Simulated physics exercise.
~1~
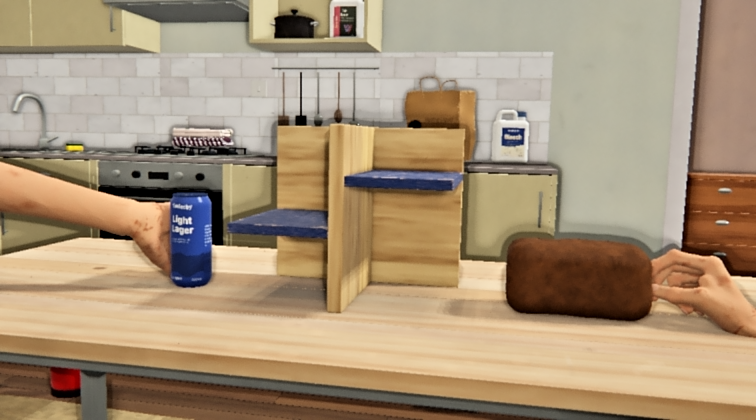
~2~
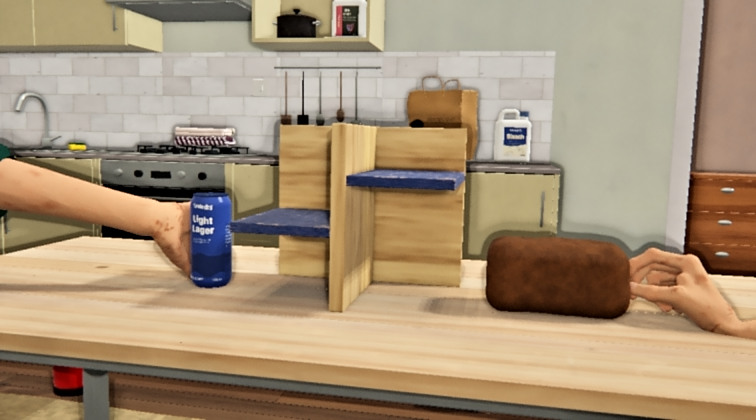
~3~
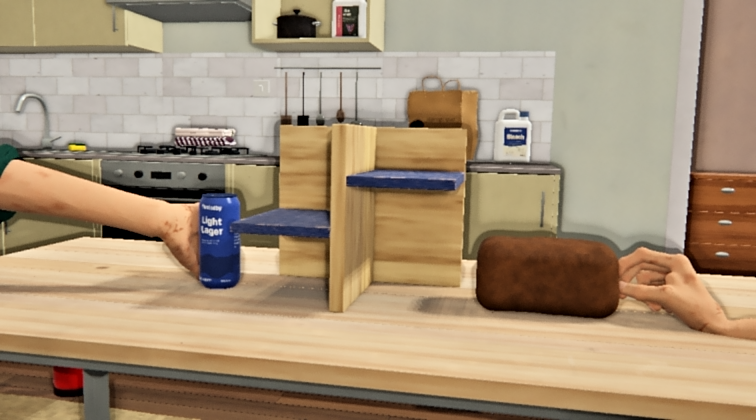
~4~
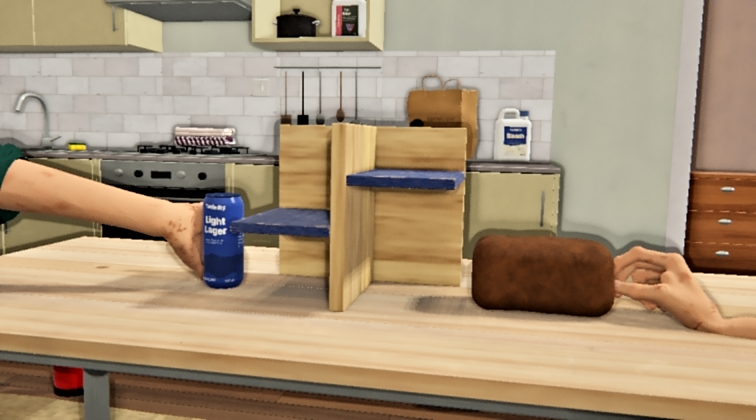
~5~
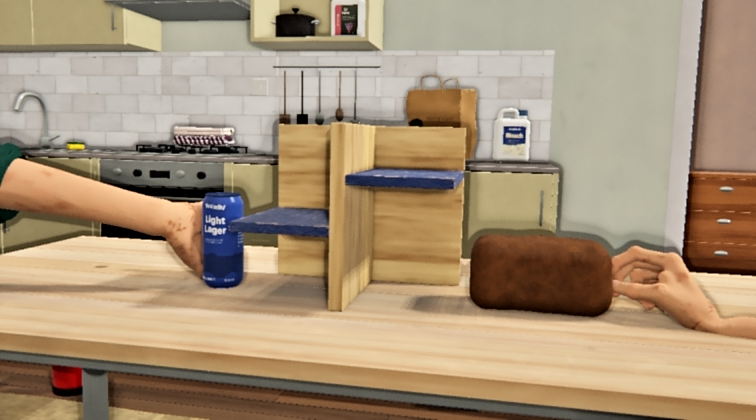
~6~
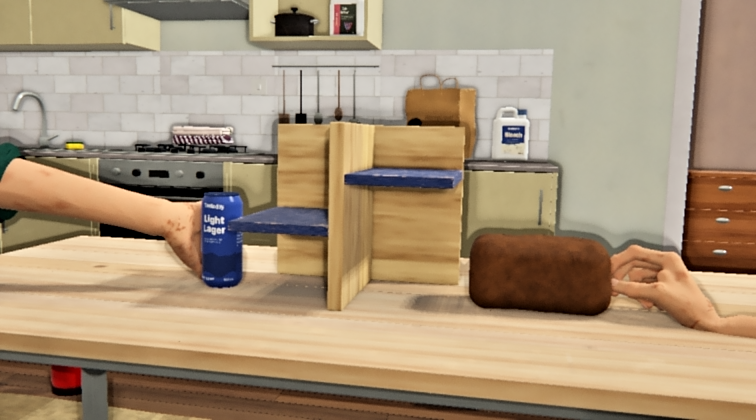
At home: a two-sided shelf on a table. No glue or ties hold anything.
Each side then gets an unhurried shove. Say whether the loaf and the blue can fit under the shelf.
Well, the loaf fits under fine, and as for the blue can, it does not fit.
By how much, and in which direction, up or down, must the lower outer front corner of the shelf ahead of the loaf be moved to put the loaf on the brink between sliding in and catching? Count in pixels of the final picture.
56 pixels, downward.
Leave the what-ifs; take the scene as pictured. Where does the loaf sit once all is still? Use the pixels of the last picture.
At about (432, 266).
Then, 0.28 s past the last view, loaf sliding up to the opening near (520, 271); blue can sliding up to the opening near (235, 240).
Then, 0.54 s past the last view, loaf part of the way in near (483, 269); blue can stopped at the opening near (234, 241).
Then, 0.76 s past the last view, loaf part of the way in near (452, 267); blue can stopped at the opening near (234, 241).
Finally, the loaf goes under, near (432, 266); the blue can stops at the shelf, near (234, 240).
